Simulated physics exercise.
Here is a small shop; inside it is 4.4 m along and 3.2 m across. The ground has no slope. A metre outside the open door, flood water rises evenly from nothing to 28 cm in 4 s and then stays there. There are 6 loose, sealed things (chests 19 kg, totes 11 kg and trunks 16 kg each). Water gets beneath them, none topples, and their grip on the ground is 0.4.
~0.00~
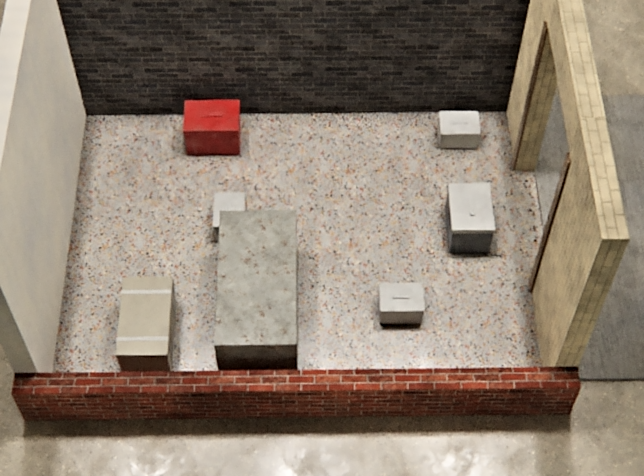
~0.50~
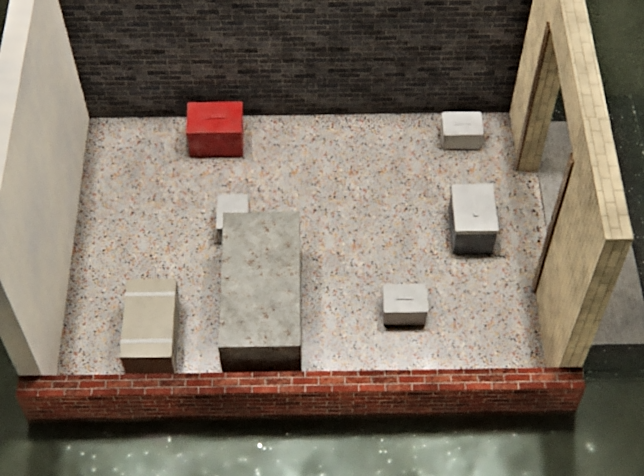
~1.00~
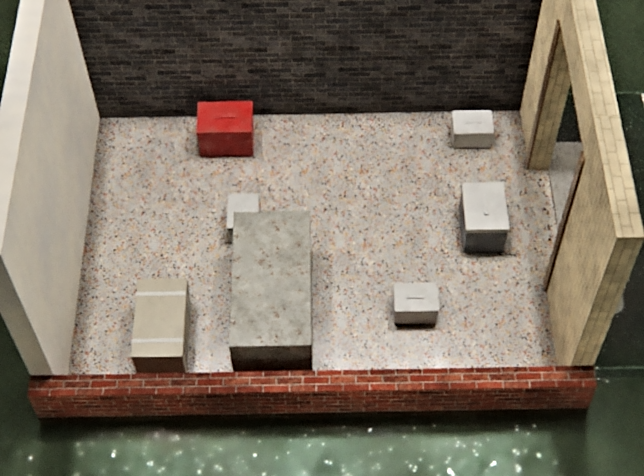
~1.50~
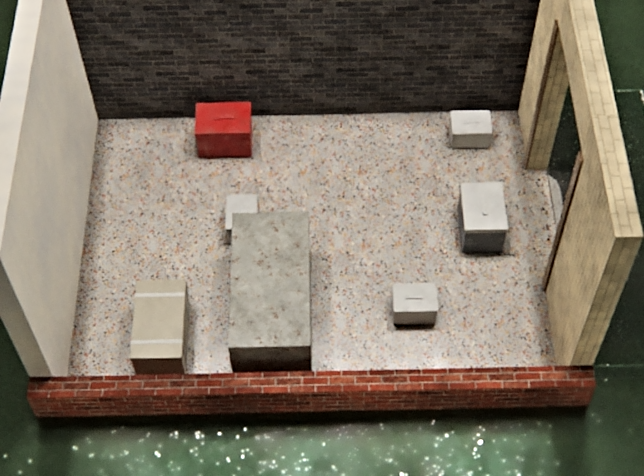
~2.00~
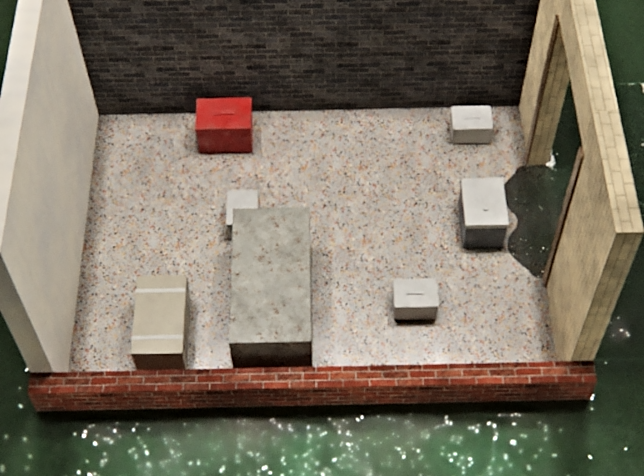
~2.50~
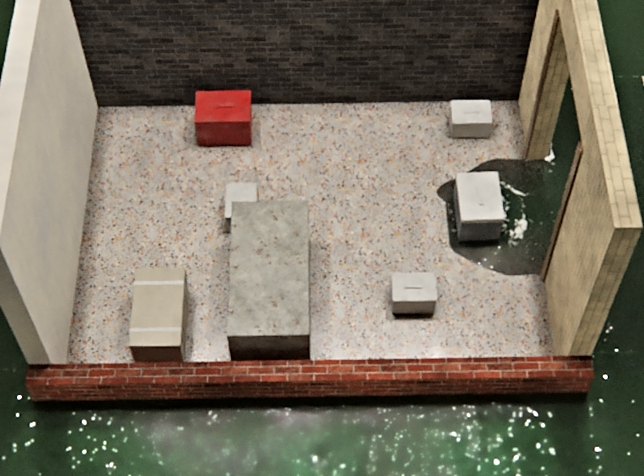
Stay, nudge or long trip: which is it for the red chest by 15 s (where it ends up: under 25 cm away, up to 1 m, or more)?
The red chest travels far.
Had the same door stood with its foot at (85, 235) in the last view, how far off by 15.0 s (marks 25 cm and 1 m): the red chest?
Then the red chest ends far away.
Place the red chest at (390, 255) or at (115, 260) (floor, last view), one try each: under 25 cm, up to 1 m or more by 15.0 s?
In turn: It ends far away; it slides a little.
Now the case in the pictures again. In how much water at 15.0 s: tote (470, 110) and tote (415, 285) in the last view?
About 14 and 23 cm.
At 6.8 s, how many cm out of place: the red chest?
About 120 cm.
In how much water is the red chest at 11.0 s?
Roughly 18 cm.
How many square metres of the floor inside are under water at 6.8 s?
About 12 m2.
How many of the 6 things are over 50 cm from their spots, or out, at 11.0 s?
5 of them.
After 3.5 s the red chest is near (223, 106), 0.0 m from its start, aground; 0 afloat.
After 6.8 s the red chest is near (117, 153), 1.2 m from its start, afloat; 1 afloat.
After 11.0 s the red chest is near (159, 246), 1.8 m from its start, afloat; 5 afloat.
After 15.0 s the red chest is near (181, 239), 1.7 m from its start, afloat; 6 afloat.
